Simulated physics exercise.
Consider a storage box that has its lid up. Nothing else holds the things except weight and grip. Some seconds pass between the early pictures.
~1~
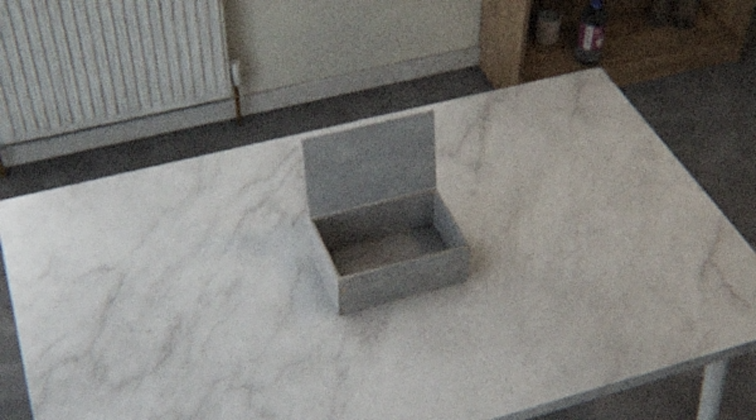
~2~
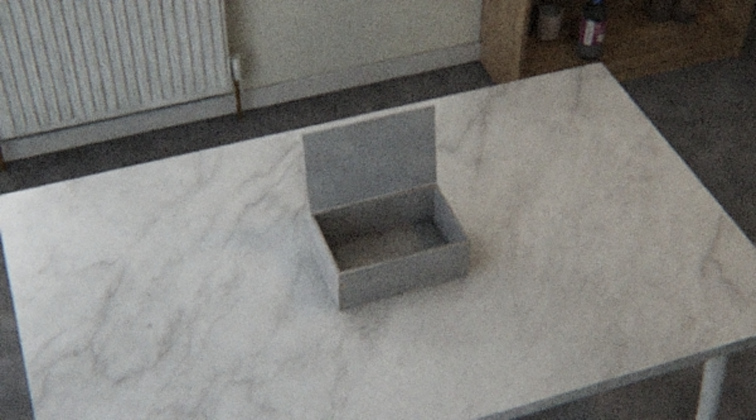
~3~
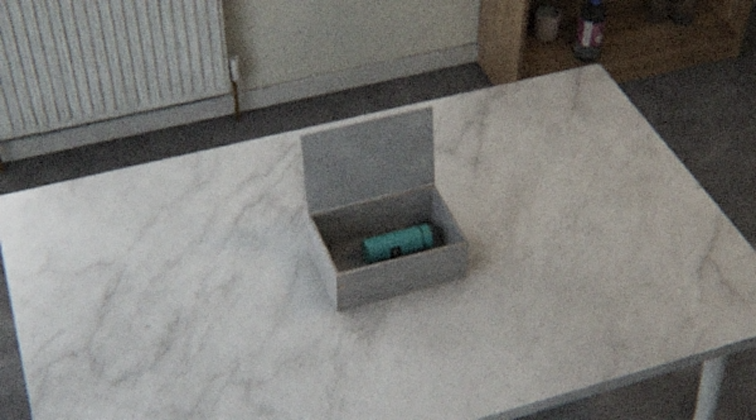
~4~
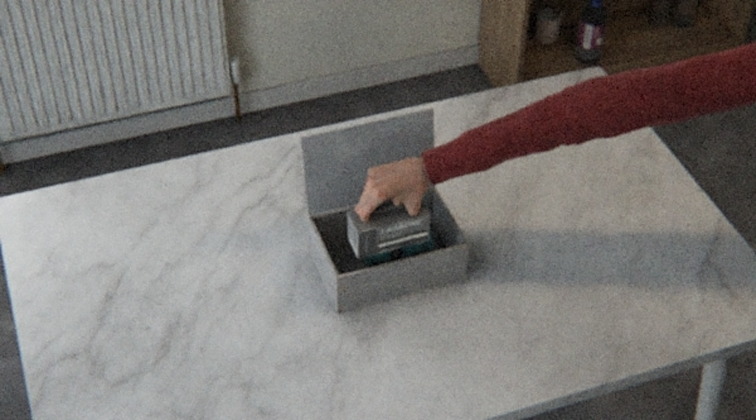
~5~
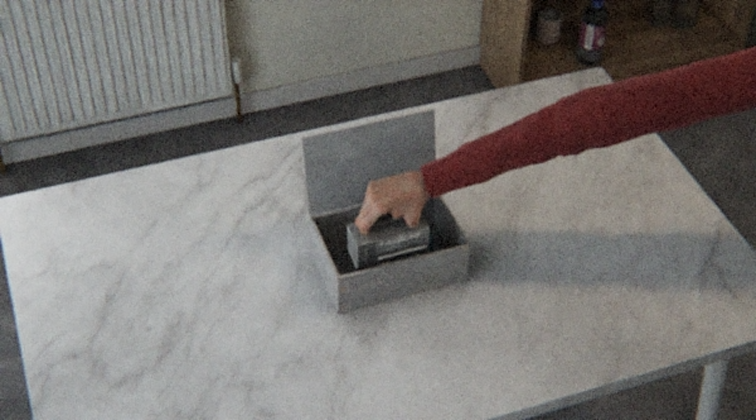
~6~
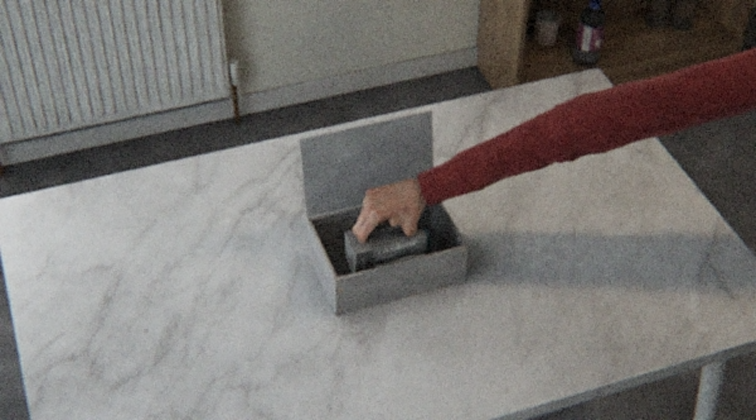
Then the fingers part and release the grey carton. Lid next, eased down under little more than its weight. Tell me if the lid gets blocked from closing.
It does not; the lid closes.
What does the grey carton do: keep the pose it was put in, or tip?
Looking at the last picture, it sits at an angle.
Then, 0.50 s after the last picture, grey carton on its side near (386, 272); turquoise shaker rolled about its own width.
Then, 1.40 s after the last picture, lid 72° above the rim; grey carton on its side near (386, 272); turquoise shaker rolled about its own width.
Then, 1.80 s after the last picture, lid 43° above the rim; grey carton on its side near (386, 272); turquoise shaker rolled about its own width.
Then, 2.20 s after the last picture, lid 7° above the rim; grey carton on its side near (386, 272); turquoise shaker rolled about its own width.
At rest, lid shut; tipped over in the box, grey carton; moved from the start, turquoise shaker. Seen from the same camera at the end, grey carton near (386, 272).
